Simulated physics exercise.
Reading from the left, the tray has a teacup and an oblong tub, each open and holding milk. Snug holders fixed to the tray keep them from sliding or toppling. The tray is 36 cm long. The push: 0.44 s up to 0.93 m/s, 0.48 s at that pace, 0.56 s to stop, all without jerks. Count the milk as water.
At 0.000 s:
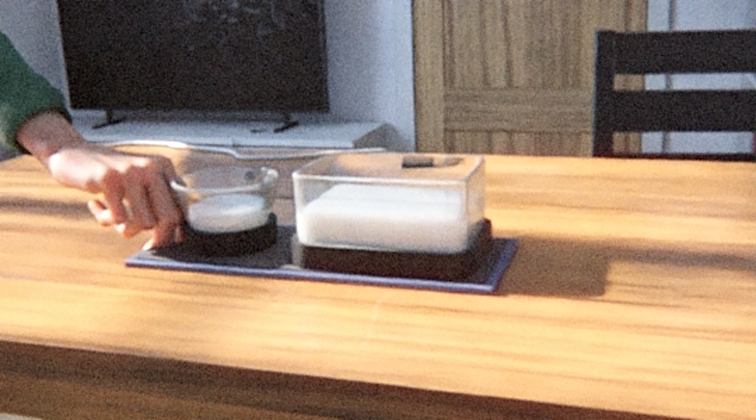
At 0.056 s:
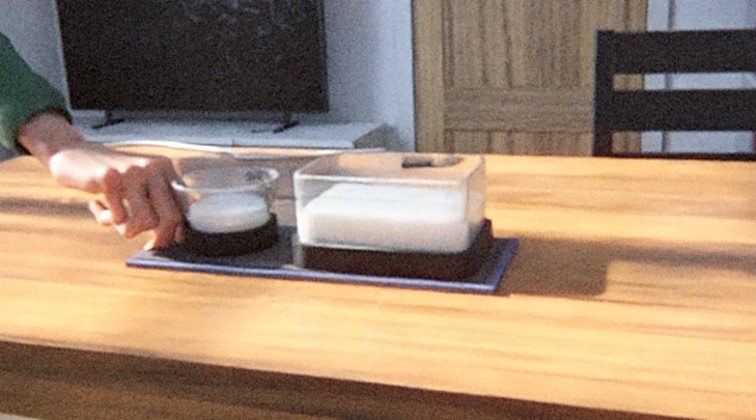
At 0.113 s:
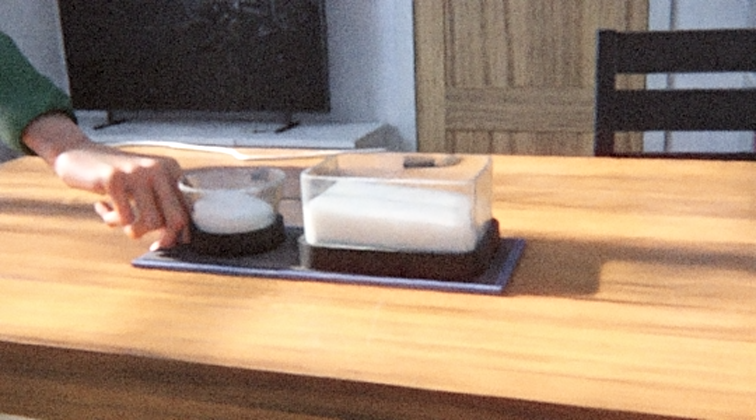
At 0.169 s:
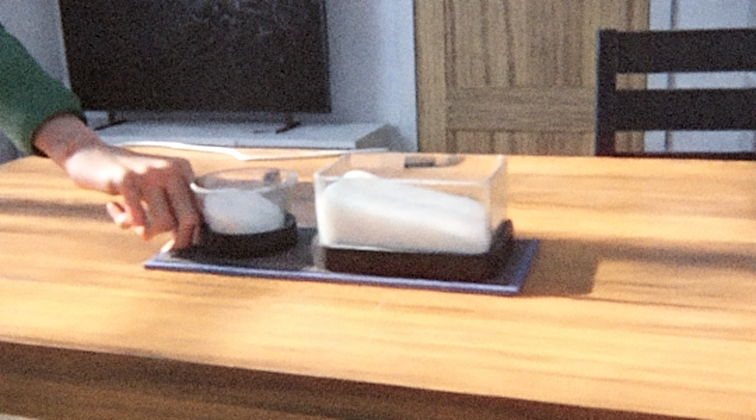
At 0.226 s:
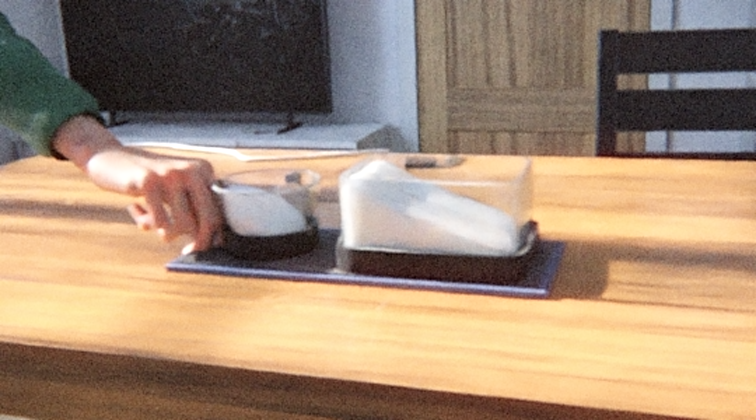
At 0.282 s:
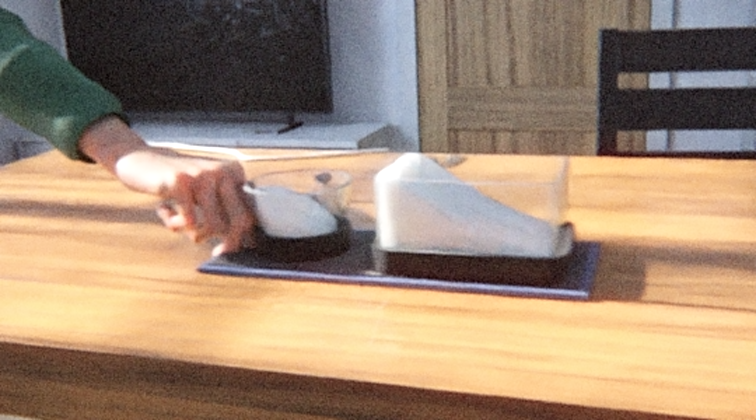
On a wooden table, a hand pushes a tray rightward and the milk slopes leftward.
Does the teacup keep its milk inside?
The teacup holds.
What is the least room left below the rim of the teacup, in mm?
Some 9 mm short of it.
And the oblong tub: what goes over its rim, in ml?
About 30 ml.
Then, 0.64 s in, the tray moves at 0.93 m/s; losses from the left are 0, 5 ml.
Then, 1.00 s in, the tray moves at 0.88 m/s; losses from the left are 0, 11 ml.
Then, 1.37 s in, the tray moves at 0.09 m/s; losses from the left are 0, 30 ml.
Then, 1.73 s in, the tray moves at 0.00 m/s; losses from the left are 0, 30 ml.
Finally, losses from the left are 0, 30 ml.
